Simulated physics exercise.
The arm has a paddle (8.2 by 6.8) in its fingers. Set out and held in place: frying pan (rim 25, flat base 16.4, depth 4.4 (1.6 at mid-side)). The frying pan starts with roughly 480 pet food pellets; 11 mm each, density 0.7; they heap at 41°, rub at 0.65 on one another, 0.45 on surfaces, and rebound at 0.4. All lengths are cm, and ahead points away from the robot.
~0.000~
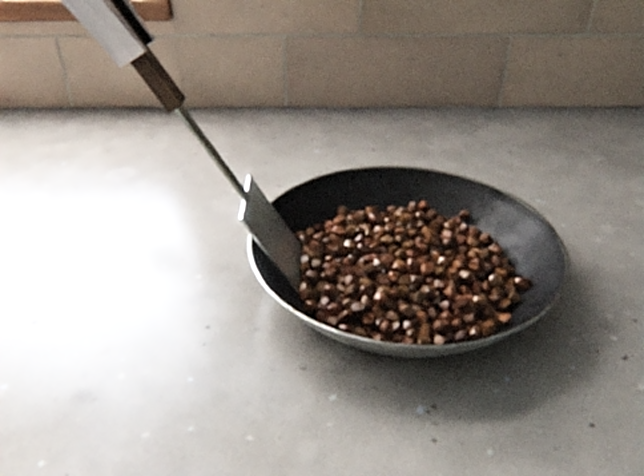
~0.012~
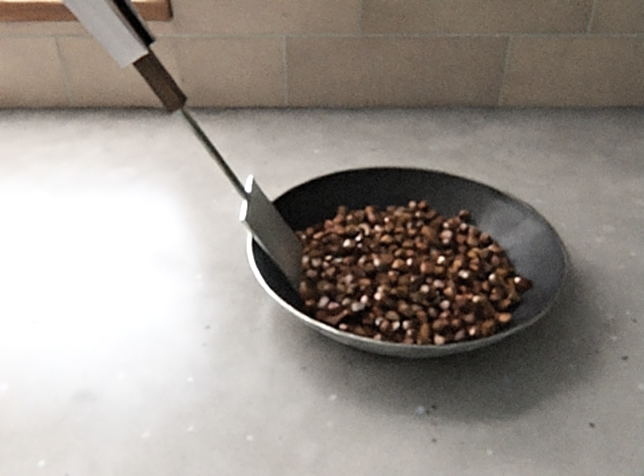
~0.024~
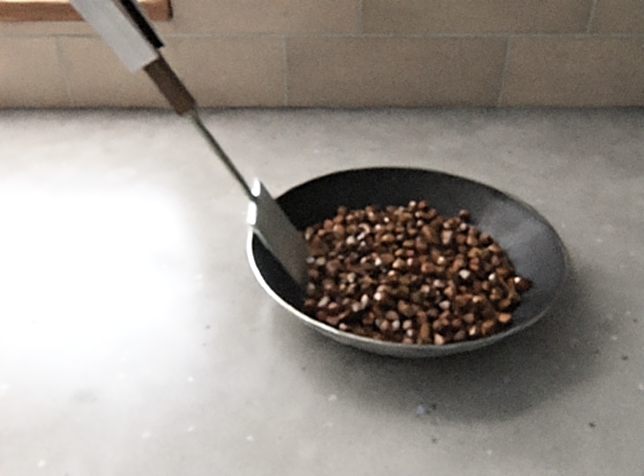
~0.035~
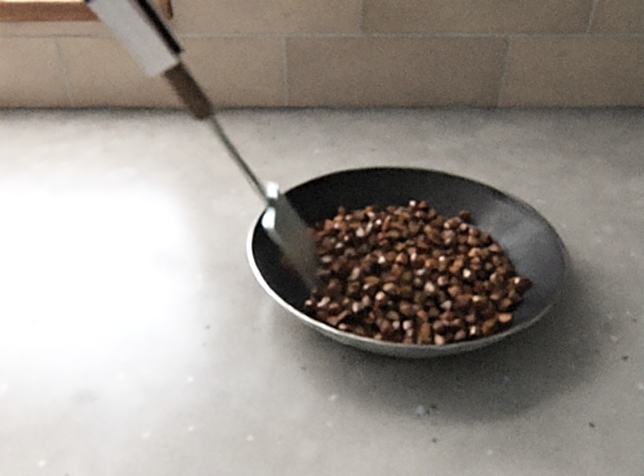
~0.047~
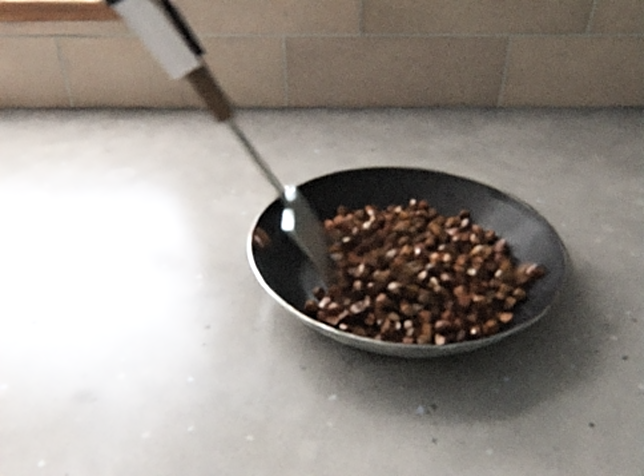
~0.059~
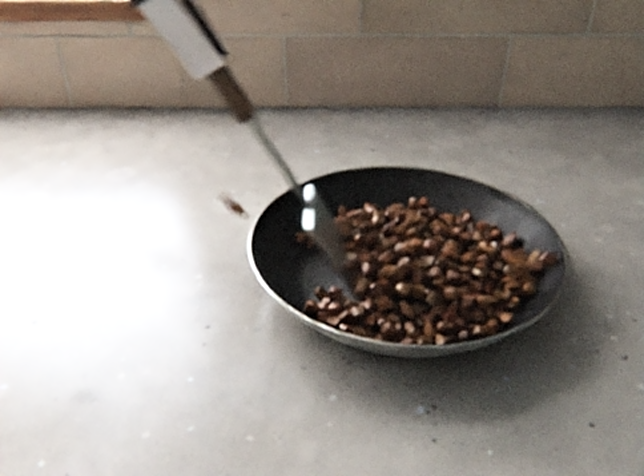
On a grey countertop before a tiled wall, a dark frying pan holds a heap of brown pellets, with a paddle resting inside its left edge. The paddle barely shifts at first, then sweeps right through the pan, pushing pellets rightward, while a small bit flies out past the left rim.
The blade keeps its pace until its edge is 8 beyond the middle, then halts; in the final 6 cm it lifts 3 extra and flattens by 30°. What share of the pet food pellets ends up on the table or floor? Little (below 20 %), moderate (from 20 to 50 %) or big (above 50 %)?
On the table or floor the share is moderate, from 20 to 50 %.
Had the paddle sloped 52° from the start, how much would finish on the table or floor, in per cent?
Then about 25 per cent.
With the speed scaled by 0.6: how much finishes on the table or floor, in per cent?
Some 15 per cent.
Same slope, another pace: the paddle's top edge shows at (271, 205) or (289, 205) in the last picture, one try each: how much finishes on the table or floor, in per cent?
Some 5 and 20 per cent.
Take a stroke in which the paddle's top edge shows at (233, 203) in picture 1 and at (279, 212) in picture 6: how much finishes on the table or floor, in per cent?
Some 15 per cent.
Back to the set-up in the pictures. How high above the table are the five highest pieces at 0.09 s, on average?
About 10 cm.
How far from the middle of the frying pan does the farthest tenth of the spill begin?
Roughly 35 cm.
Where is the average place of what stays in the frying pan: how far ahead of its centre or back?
Roughly 3.0 cm ahead.
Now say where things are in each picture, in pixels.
The first frame shows paddle top edge at (245, 196), sloping 60°; upper third of the load around (411, 263), from x 300 to 525, top at y 205; 482 in the frying pan.
The second frame shows paddle top edge at (246, 196), sloping 60°; upper third of the load around (411, 263), from x 300 to 525, top at y 205.
The third frame shows paddle top edge at (254, 199), sloping 60°; upper third of the load around (406, 262), from x 300 to 525, top at y 205.
The fourth frame shows paddle top edge at (271, 203), sloping 60°; upper third of the load around (403, 261), from x 290 to 525, top at y 205.
The fifth frame shows paddle top edge at (290, 205), sloping 60°; upper third of the load around (407, 256), from x 255 to 535, top at y 205.
The sixth frame shows paddle top edge at (309, 205), sloping 60°; upper third of the load around (414, 249), from x 230 to 550, top at y 205; 480 in the frying pan, 2 on the blade or in flight.
By 0.09 s, sloping 60°, highest piece 16 above the table; 479 in the frying pan, 3 on the blade or in flight.
By 0.12 s, sloping 52°, highest piece 22 above the table; 476 in the frying pan, 6 on the blade or in flight.
By 0.33 s, sloping 30°, highest piece 45 above the table; 331 in the frying pan, 114 on the table or floor, 37 on the blade or in flight.
By 1.38 s, sloping 30°, highest piece 5 above the table; 331 in the frying pan, 151 on the table or floor.
Final count, 331 in the frying pan, 151 on the table or floor. That is 31 % on the table or floor.
